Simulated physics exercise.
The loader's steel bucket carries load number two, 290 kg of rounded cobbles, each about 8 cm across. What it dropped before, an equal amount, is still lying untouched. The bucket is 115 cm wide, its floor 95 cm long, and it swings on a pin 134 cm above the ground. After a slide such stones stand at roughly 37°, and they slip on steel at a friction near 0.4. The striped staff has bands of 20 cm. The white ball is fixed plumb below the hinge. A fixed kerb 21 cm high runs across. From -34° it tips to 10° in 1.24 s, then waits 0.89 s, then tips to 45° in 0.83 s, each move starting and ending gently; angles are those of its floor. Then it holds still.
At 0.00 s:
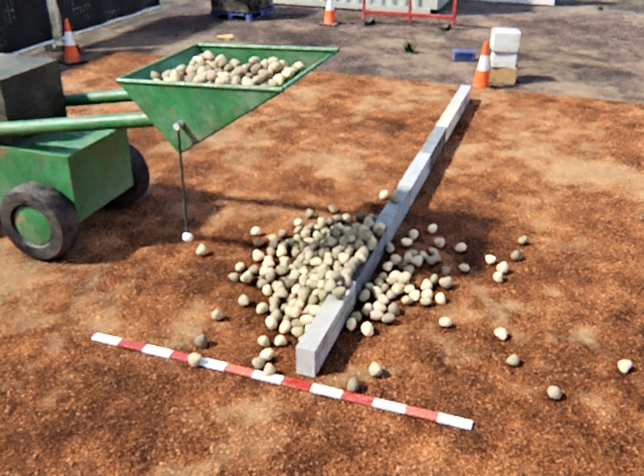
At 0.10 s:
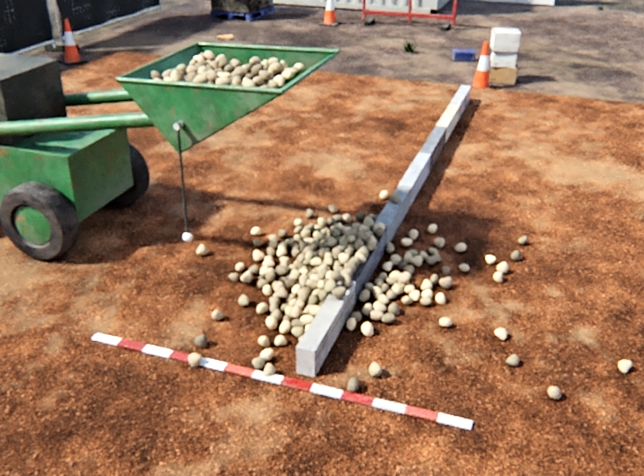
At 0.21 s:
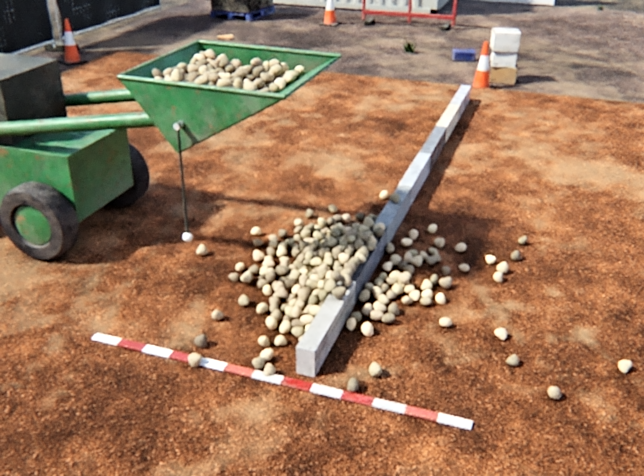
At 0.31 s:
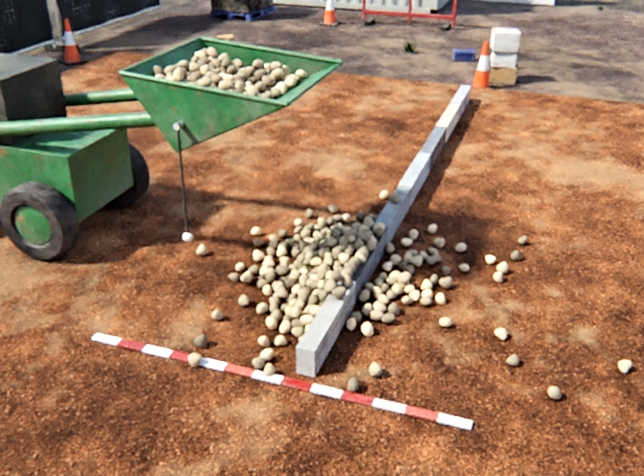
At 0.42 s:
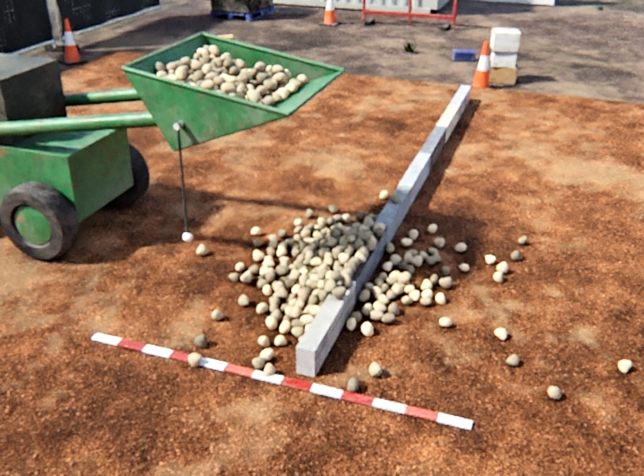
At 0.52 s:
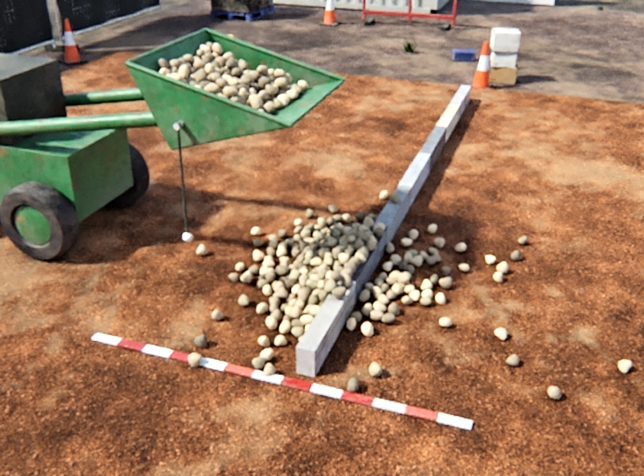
The clip opens on a green loader at the left holding a bucket of pale stones, beside a heap lying against and beyond a long grey kerb. The bucket slowly tilts, its right lip dipping and back edge rising, while its stones shift slightly and the heap on the ground stays still.
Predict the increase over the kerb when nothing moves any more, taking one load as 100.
Close to 6 parts in a hundred.
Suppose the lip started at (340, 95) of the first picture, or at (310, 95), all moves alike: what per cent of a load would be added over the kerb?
First some 70, then 30 per cent.
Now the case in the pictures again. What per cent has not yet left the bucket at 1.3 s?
It holds some 100 per cent.
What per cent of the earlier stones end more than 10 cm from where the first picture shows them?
About 5 per cent.
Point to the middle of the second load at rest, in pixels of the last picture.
Near (313, 252).
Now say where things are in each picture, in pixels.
Lip at (283, 90), floor tilted -34°, highest stones at (245, 64). The earlier load is highest near (357, 245), 28 cm above ground level, 83 % on this side of the kerb, 17 % over the kerb, in the first frame.
The bucket is at -33°, its lip at (283, 92); the top of the load is at (240, 65); the stones move at 0.1 m/s on average, in the second frame.
The bucket is at -31°, its lip at (285, 97); the top of the load is at (225, 65); the stones move at 0.1 m/s on average, in the third frame.
Lip at (287, 105), floor tilted -27°, highest stones at (216, 61); the stones move at 0.1 m/s on average, in the fourth frame.
Lip at (290, 115), floor tilted -22°, highest stones at (205, 58); the stones move at 0.2 m/s on average, in the fifth frame.
The bucket is at -17°, its lip at (291, 126); the top of the load is at (209, 54); the stones move at 0.2 m/s on average, in the sixth frame.
After 0.9 s the floor is at 3°; in per cent of one load, 100 in the bucket, 83 on this side of the kerb, 17 over the kerb; the foremost stones are at (527, 305).
After 1.3 s the floor is at 10°; in per cent of one load, 100 in the bucket, 83 on this side of the kerb, 17 over the kerb; the foremost stones are at (527, 305).
After 3.4 s the floor is at 45°; in per cent of one load, 0 in the bucket, 180 on this side of the kerb, 20 over the kerb; the foremost stones are at (527, 305).
After 6.0 s the floor is at 45°; in per cent of one load, 0 in the bucket, 177 on this side of the kerb, 23 over the kerb; the foremost stones are at (527, 305). Net gain over the kerb, 6.
